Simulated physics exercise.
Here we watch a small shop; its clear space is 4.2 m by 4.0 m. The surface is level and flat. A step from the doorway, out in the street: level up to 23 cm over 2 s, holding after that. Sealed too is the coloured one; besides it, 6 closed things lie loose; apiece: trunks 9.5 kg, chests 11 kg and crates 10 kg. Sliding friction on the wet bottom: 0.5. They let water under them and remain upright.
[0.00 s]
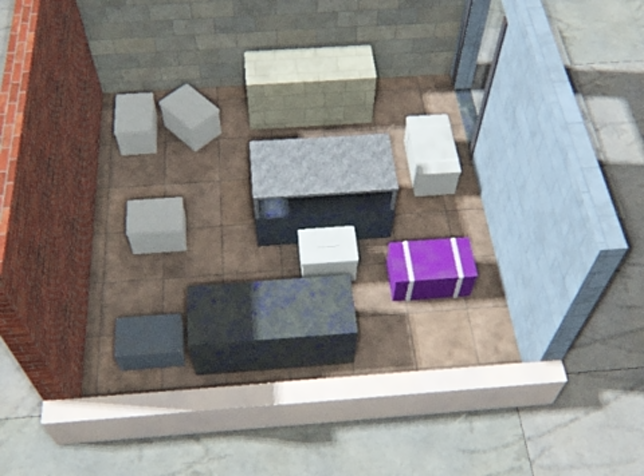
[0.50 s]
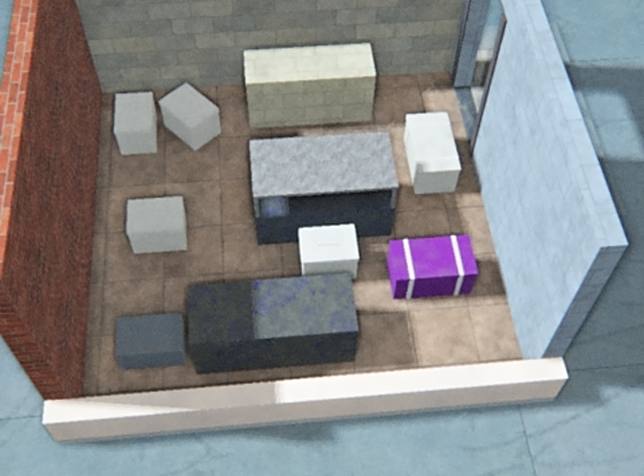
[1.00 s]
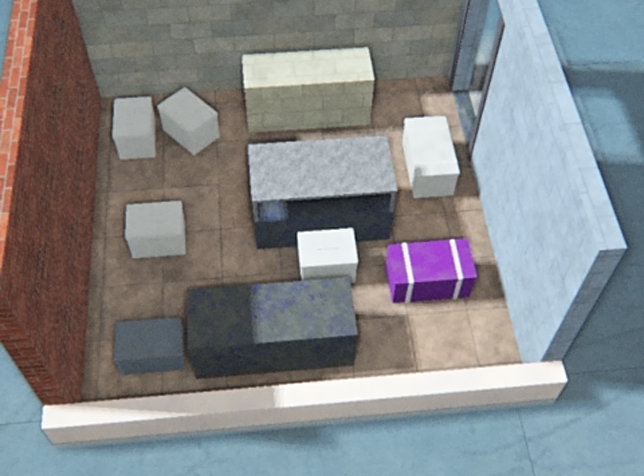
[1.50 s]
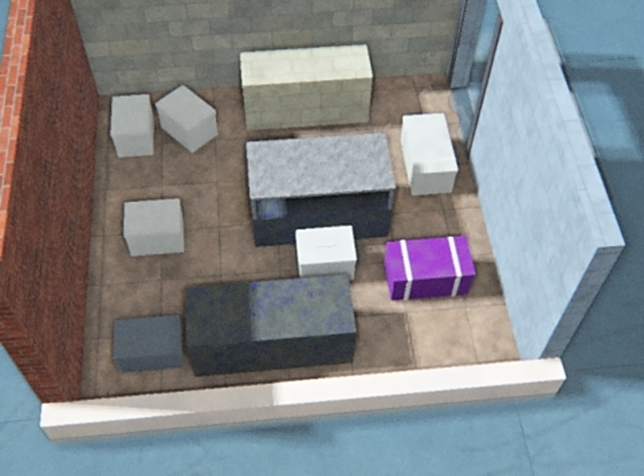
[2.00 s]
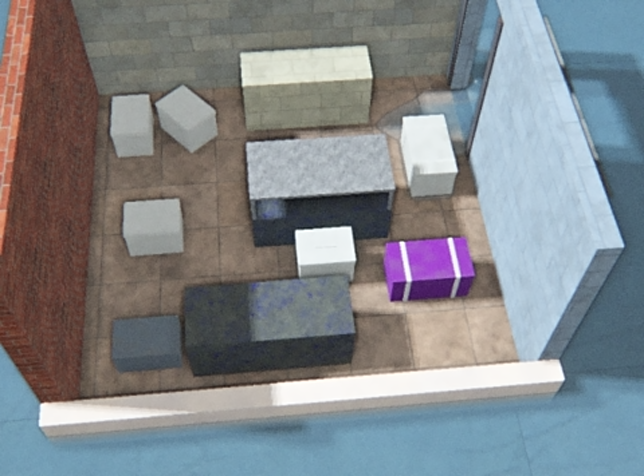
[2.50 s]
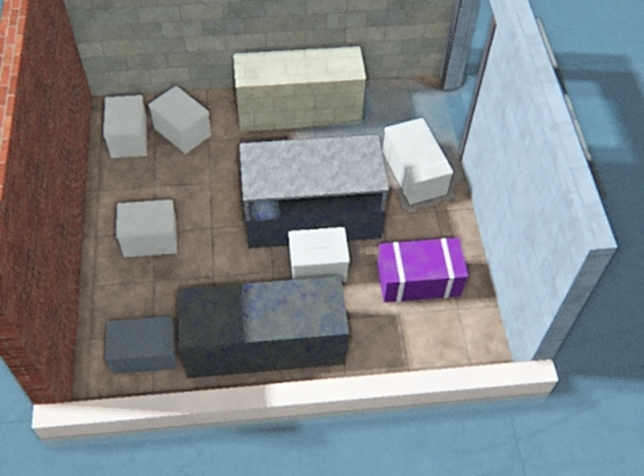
In this clip, bluish water covers the ground outside a small walled room holding scattered boxes and a purple trunk, then spreads inside through the opening at the back right, and the white box nearby turns and shifts slightly left.
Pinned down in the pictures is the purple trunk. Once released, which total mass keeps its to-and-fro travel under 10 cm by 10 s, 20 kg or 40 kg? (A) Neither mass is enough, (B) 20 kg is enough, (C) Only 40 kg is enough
C, only 40 kg is enough.
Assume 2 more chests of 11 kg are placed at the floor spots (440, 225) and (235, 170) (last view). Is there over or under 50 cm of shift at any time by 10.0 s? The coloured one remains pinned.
Those two come out inside the line and over the line, in that order.
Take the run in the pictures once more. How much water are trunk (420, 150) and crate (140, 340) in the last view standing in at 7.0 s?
I'd put it at 6 cm and 3 cm respectively.
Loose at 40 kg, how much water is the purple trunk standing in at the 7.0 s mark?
Depth: Approx. 3 cm.
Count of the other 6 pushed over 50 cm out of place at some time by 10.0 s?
I get 2.
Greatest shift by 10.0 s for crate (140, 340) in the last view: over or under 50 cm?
Not that far.
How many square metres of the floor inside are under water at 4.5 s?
Near 7.5 m2 in all.
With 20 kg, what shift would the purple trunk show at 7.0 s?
I'd put it at about 0 cm.
After 3.5 s the purple trunk would be 0 cm from its start with 20 kg and 0 cm from its start with 40 kg; 0 cm of water round it then.
After 4.5 s the purple trunk would be 0 cm from its start with 20 kg and 0 cm from its start with 40 kg; 2 cm of water round it then.
After 7.0 s the purple trunk would be 0 cm from its start with 20 kg and 0 cm from its start with 40 kg; 3 cm of water round it then.
After 10.0 s the purple trunk would be 40 cm from its start with 20 kg and 0 cm from its start with 40 kg; 5 cm of water round it then.
